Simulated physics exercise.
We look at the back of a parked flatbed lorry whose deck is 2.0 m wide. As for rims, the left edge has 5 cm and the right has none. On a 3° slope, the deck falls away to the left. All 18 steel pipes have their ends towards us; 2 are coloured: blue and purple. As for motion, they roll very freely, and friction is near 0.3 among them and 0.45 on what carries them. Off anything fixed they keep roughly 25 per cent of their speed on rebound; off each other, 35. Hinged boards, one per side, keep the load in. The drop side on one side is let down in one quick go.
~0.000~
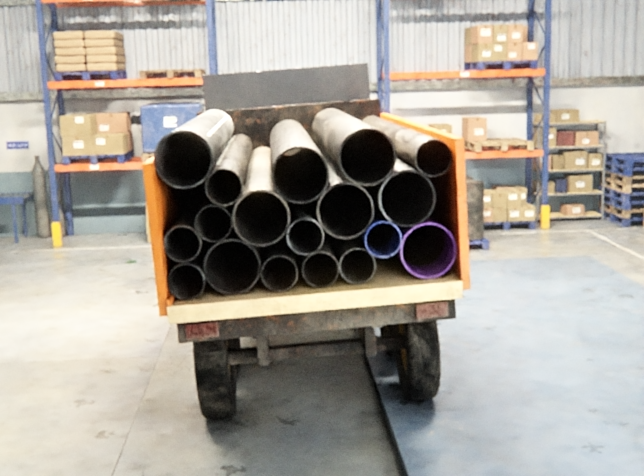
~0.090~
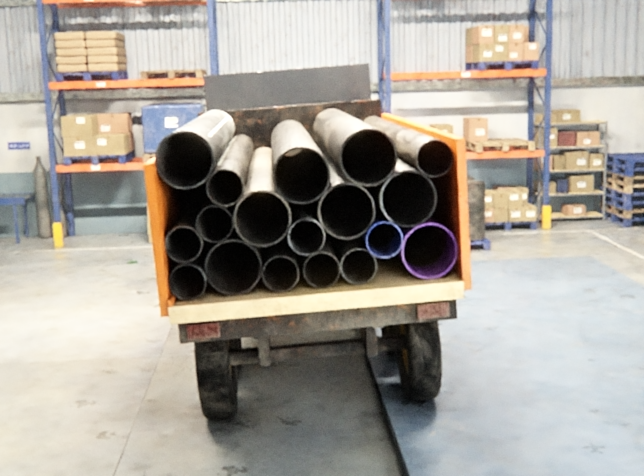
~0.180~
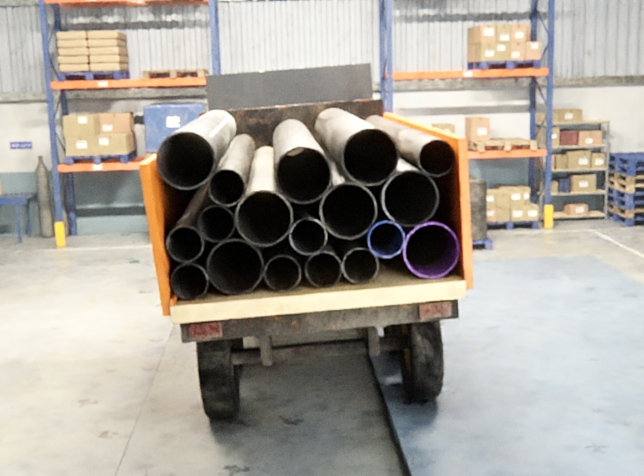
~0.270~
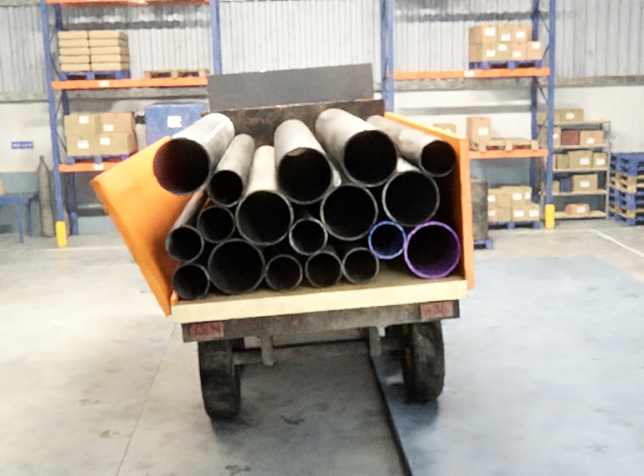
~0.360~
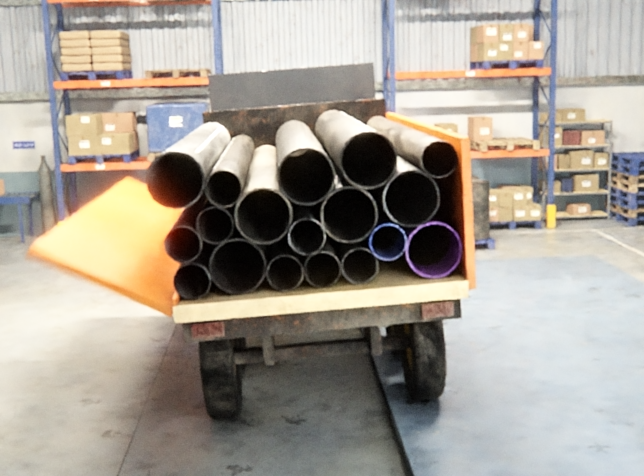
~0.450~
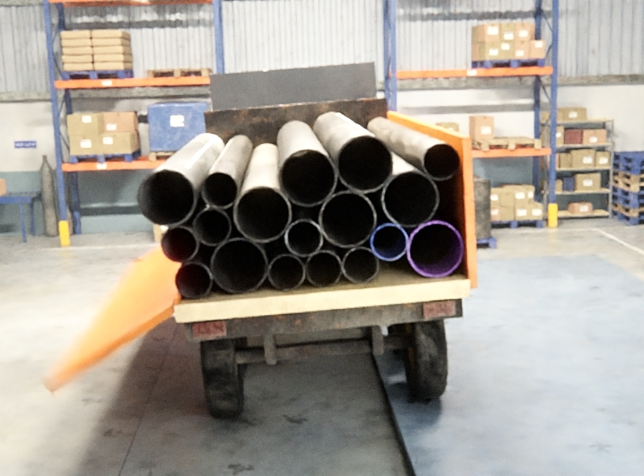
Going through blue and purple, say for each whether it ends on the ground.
Blue: It does not; purple: It does not.
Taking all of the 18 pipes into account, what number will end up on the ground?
4.
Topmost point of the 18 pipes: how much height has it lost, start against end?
Some 10 centimetres.
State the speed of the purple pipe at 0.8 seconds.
Roughly 0.0 m/s.
Then, 0.8 s in, blue is up on others, 50 cm from the right edge; purple is on the deck, 20 cm from the right edge; 2 off so far.
In the end (3.7 s), blue is up on others, 50 cm from the right edge; purple is on the deck, 20 cm from the right edge; 4 off so far.
